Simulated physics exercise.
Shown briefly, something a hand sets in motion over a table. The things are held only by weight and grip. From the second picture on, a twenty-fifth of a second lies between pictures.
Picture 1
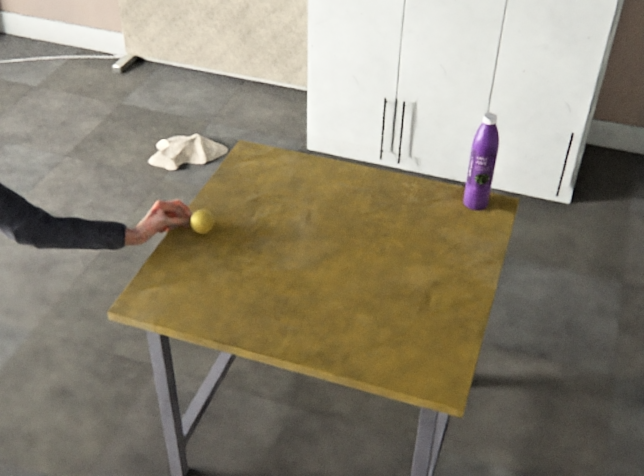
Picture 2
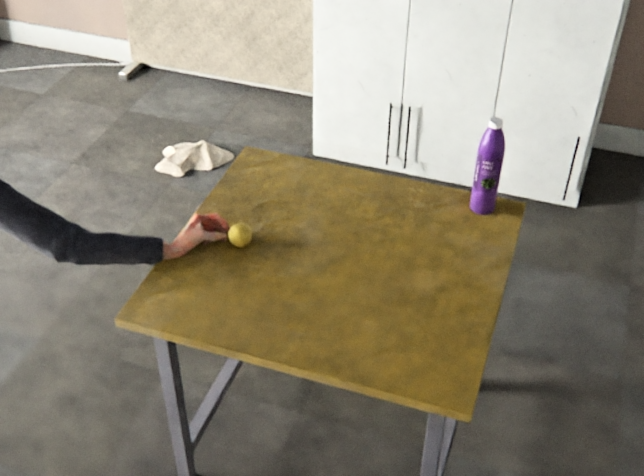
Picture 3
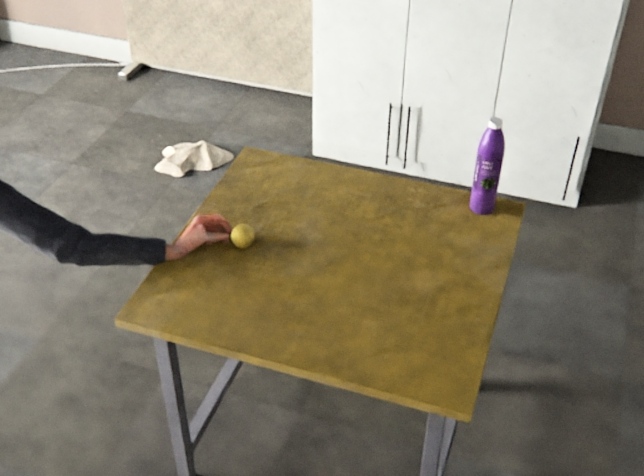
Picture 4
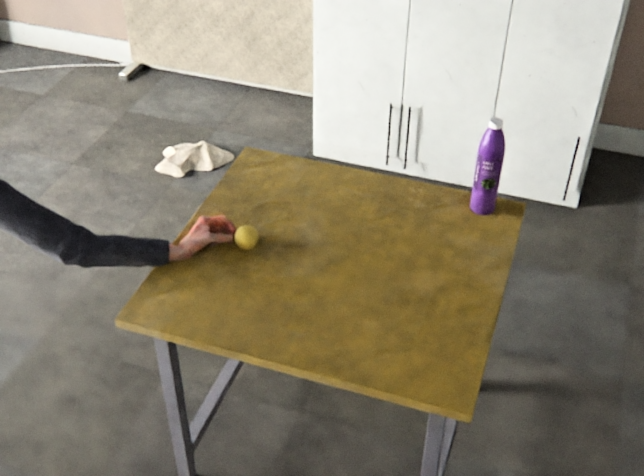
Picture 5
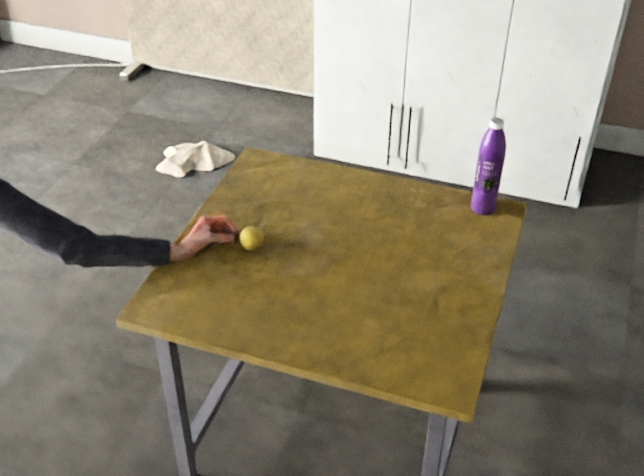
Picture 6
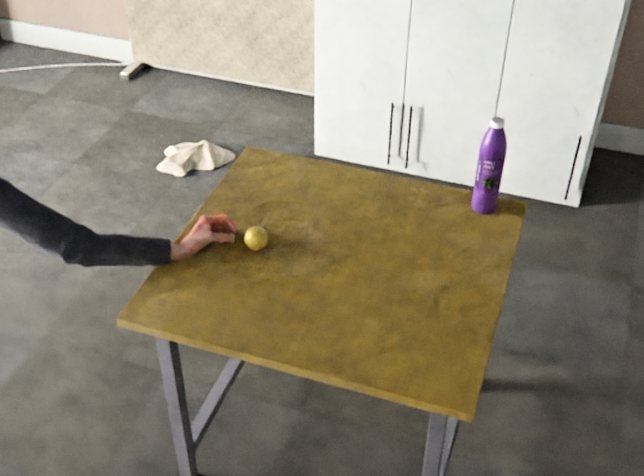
On a mottled yellow-brown table with a purple bottle near its far corner, a dark-sleeved arm reached in from the left and moved a yellow lemon rightward, then the lemon edged slightly away from the fingers.
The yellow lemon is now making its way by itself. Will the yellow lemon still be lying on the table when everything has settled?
Yes, it is aboard the table at the end.
Then, 0.10 s on from there, yellow lemon shifted about its own width near (264, 240).
Then, 0.20 s on from there, yellow lemon shifted about its own width near (270, 241).
Then, 0.30 s on from there, yellow lemon shifted about its own width near (275, 243).
Then, 0.40 s on from there, yellow lemon shifted about its own width near (278, 243).
In the end, moved from the start, yellow lemon. At the end, from the last picture's camera, yellow lemon near (279, 244).
